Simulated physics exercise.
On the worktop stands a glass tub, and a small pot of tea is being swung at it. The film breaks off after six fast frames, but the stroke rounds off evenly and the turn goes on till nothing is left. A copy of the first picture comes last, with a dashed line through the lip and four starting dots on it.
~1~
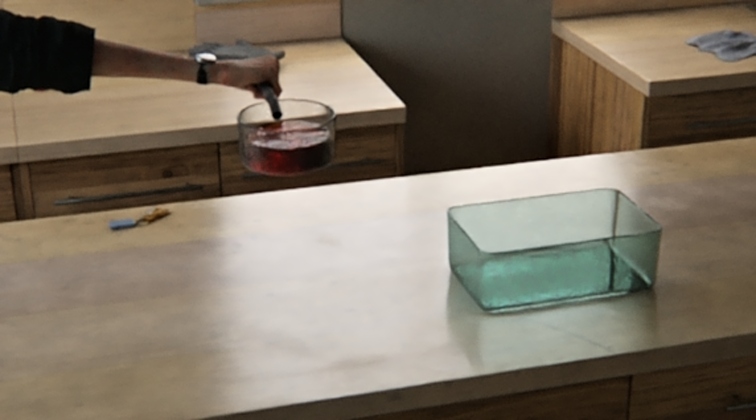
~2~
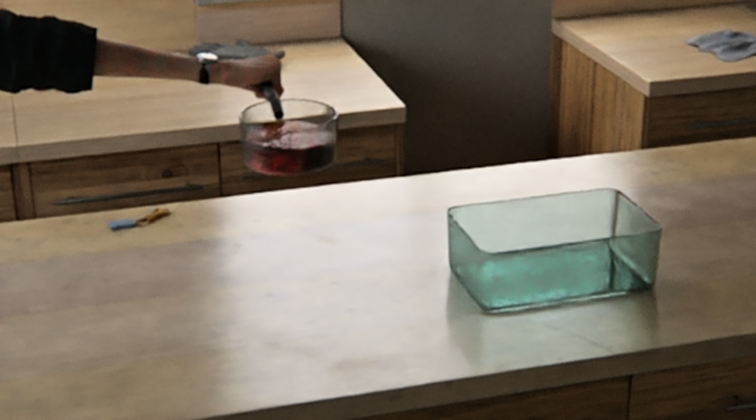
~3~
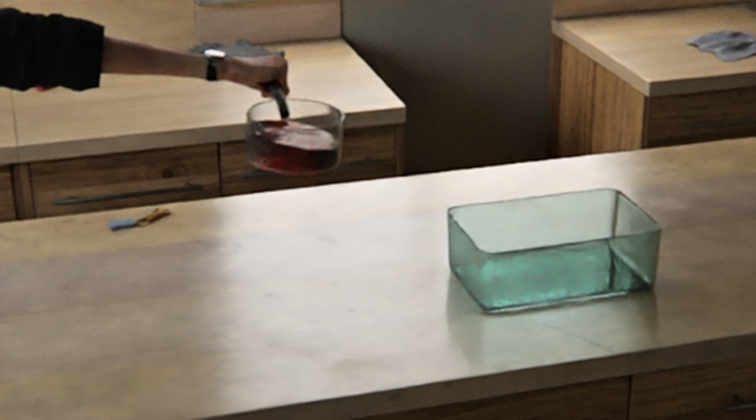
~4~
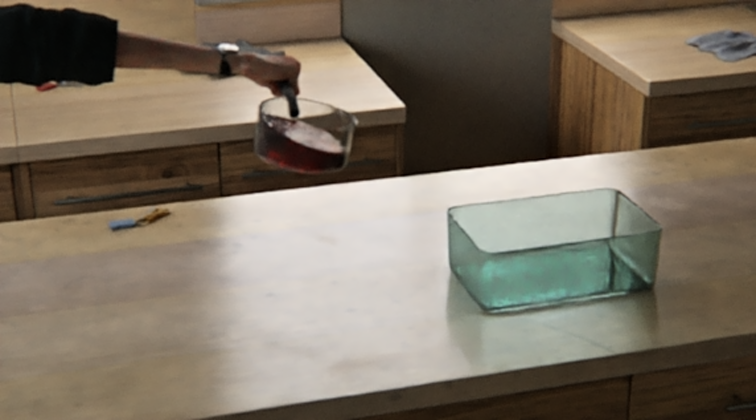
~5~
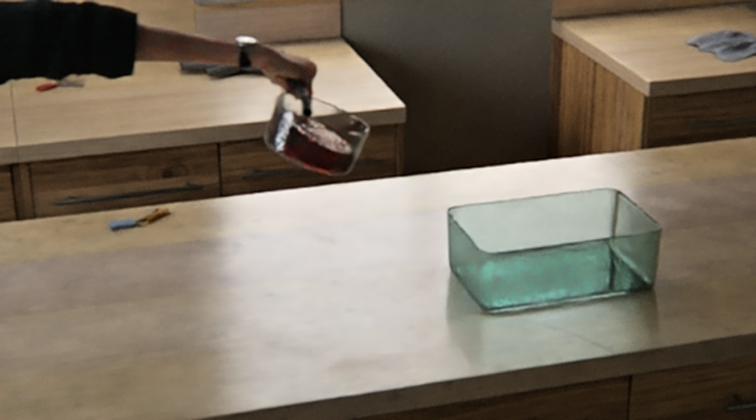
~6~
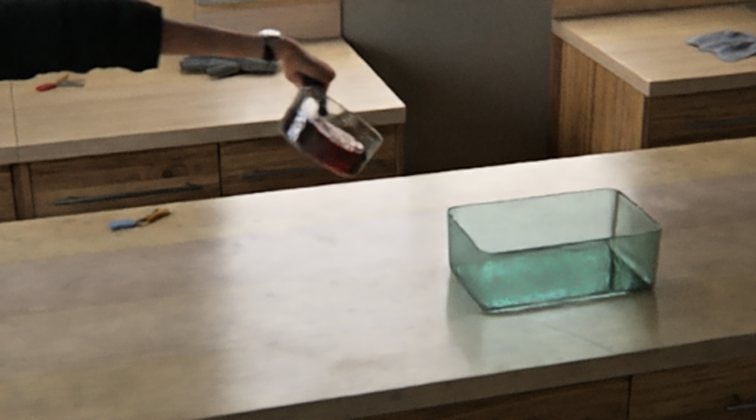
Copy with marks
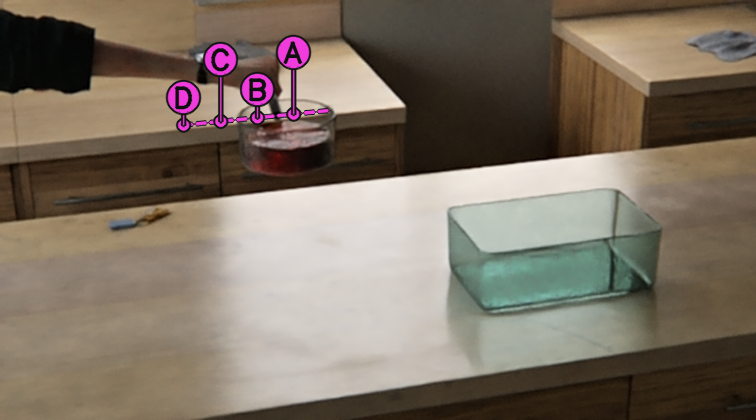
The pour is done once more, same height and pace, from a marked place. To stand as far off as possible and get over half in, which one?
Go for A.
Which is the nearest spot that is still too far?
Spot B.
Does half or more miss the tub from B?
Yes.
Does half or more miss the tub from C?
Yes, it does.
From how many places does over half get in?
One of the four.
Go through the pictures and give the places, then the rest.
The first picture shows upright, lip at (332, 110); tub from (479, 311) to (654, 286); nothing has left yet.
The second picture shows upright, lip at (334, 110); nothing has left yet.
The third picture shows tipped about 4°, lip at (341, 112); nothing has left yet.
The fourth picture shows tipped about 12°, lip at (352, 117); nothing has left yet.
The fifth picture shows tipped about 23°, lip at (366, 125); nothing has left yet.
The sixth picture shows tipped about 36°, lip at (379, 135); nothing has left yet.
On the marked copy, A at (293, 114); B at (257, 117); C at (220, 121); D at (183, 125).
With A, about 80 % lands in the tub, 10 % falls short and 11 % goes beside or beyond.
With B, about 4 % lands in the tub, 91 % falls short and 5 % goes beside or beyond.
With C, about 0 % lands in the tub, 98 % falls short.
With D, about 0 % lands in the tub, 100 % falls short.
